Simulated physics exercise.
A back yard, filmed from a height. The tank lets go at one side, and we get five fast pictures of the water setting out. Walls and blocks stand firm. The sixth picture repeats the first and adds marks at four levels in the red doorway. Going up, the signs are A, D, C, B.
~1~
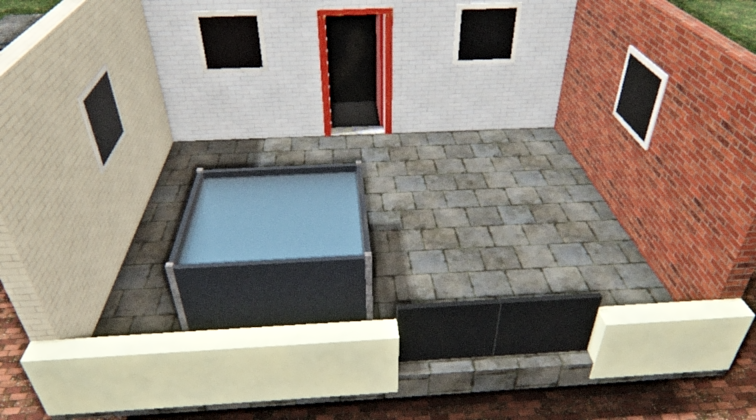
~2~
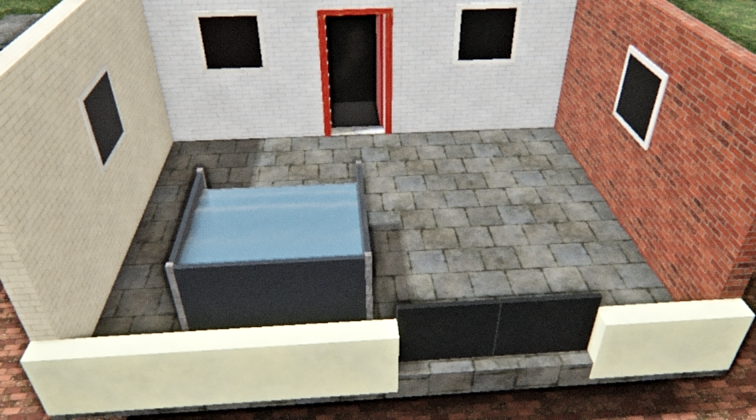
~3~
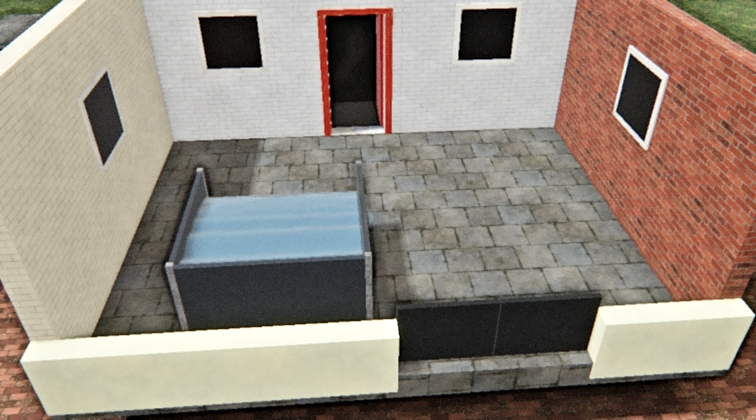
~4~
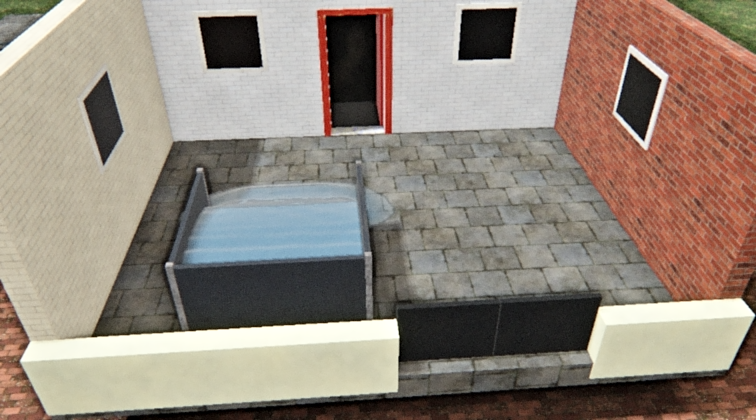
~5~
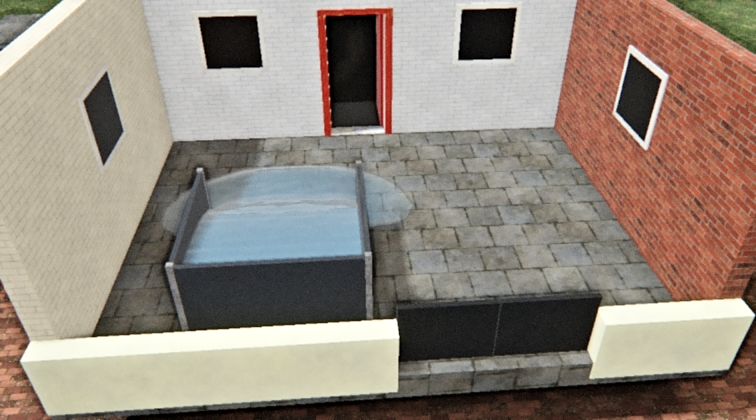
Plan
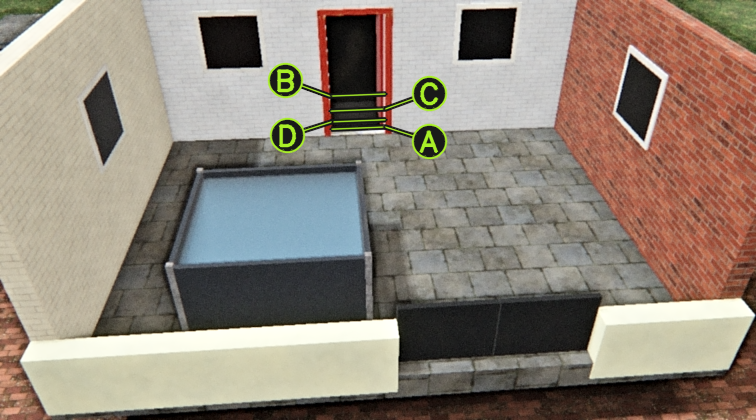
Back yard with a red doorway, a tank's rear panel disappearing and water pouring out, spreading backward and sideways across the paving.
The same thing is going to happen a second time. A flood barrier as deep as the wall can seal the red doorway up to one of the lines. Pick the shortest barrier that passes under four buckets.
Line C just does it.
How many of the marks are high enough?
Two of them.
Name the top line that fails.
Line D.
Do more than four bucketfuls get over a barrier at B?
No.
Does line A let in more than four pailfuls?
Yes.
On the marked copy, A at (358, 128); B at (357, 95); C at (358, 110); D at (358, 120); from the bottom up A, D, C, B.
If A is chosen, dozens of bucketfuls pour in.
If B is chosen, nothing gets over.
If C is chosen, a splash gets over, under a bucket.
If D is chosen, about 10 bucketfuls get in.
